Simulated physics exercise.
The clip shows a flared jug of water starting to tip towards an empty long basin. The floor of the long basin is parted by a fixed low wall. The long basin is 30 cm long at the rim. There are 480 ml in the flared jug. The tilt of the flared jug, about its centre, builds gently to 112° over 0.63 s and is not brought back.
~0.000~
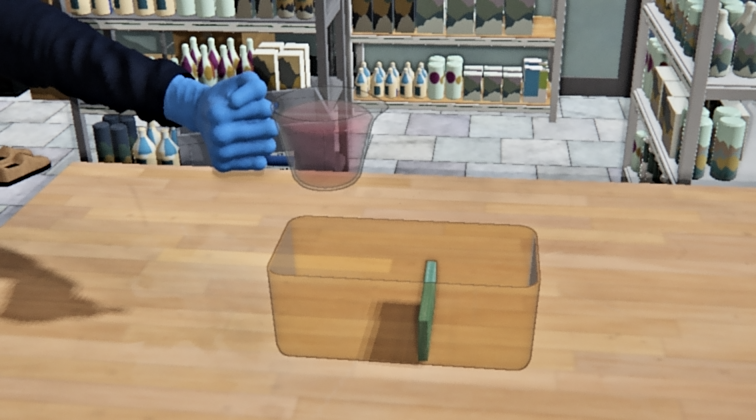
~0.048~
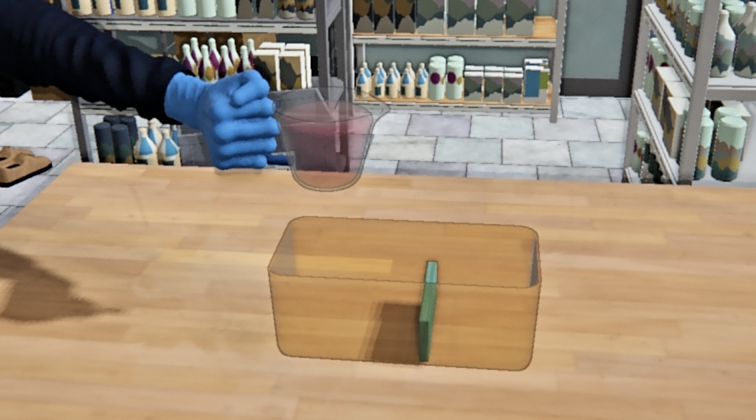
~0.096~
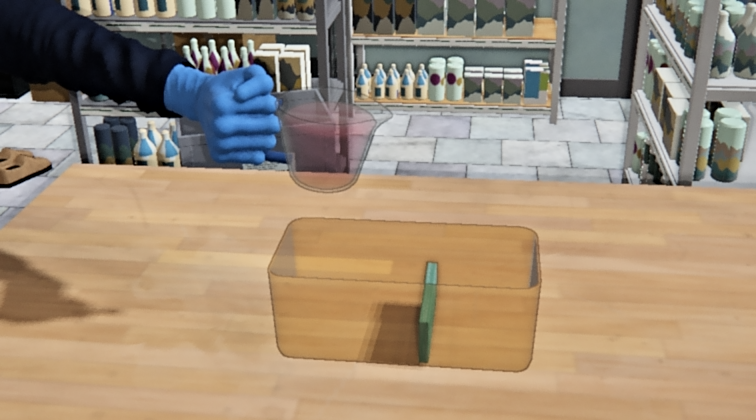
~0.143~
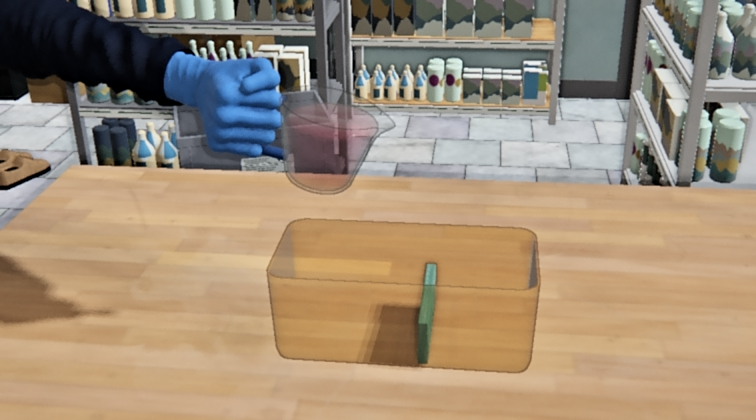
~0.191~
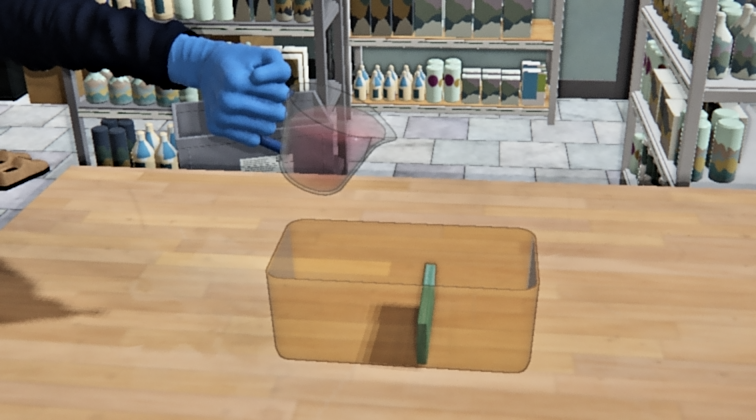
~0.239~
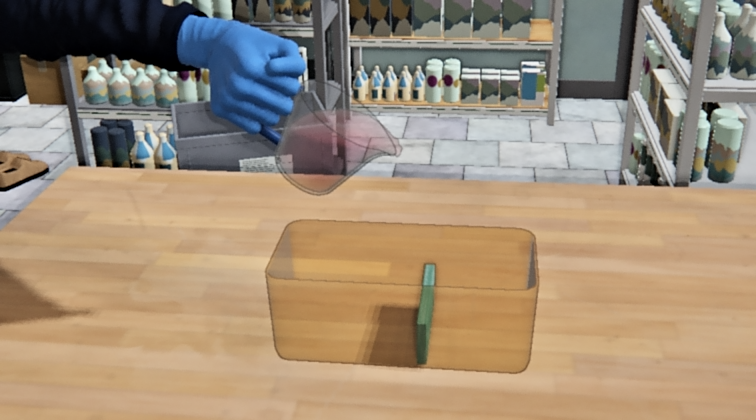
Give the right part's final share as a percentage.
The far part has some 37 per cent.
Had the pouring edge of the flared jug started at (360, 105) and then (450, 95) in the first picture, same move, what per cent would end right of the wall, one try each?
First 10, then 80 per cent.
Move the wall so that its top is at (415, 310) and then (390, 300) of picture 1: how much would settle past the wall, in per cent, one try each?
In turn about 60 and 90 per cent.
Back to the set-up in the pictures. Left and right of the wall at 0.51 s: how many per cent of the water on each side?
Near 12 on the left, 32 on the right.
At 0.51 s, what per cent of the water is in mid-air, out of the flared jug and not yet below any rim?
Some 30 per cent.
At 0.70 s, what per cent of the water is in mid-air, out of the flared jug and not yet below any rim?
Near 5 in a hundred.
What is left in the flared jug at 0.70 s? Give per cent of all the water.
About 1 per cent.
Then, 0.51 s in, the tilt is 102° and 27 per cent is still to pour, 12 is left of the wall and 32 right of it.
Then, 0.70 s in, the tilt is 112° and 1 per cent is still to pour, 57 is left of the wall and 37 right of it.
Then, 0.91 s in, the tilt is 112° and 0 per cent is still to pour, 61 is left of the wall and 37 right of it.
Then, 1.13 s in, the tilt is 112° and 0 per cent is still to pour, 61 is left of the wall and 37 right of it.
Finally, 61 per cent lies left of the wall, 37 right of it and 3 outside.
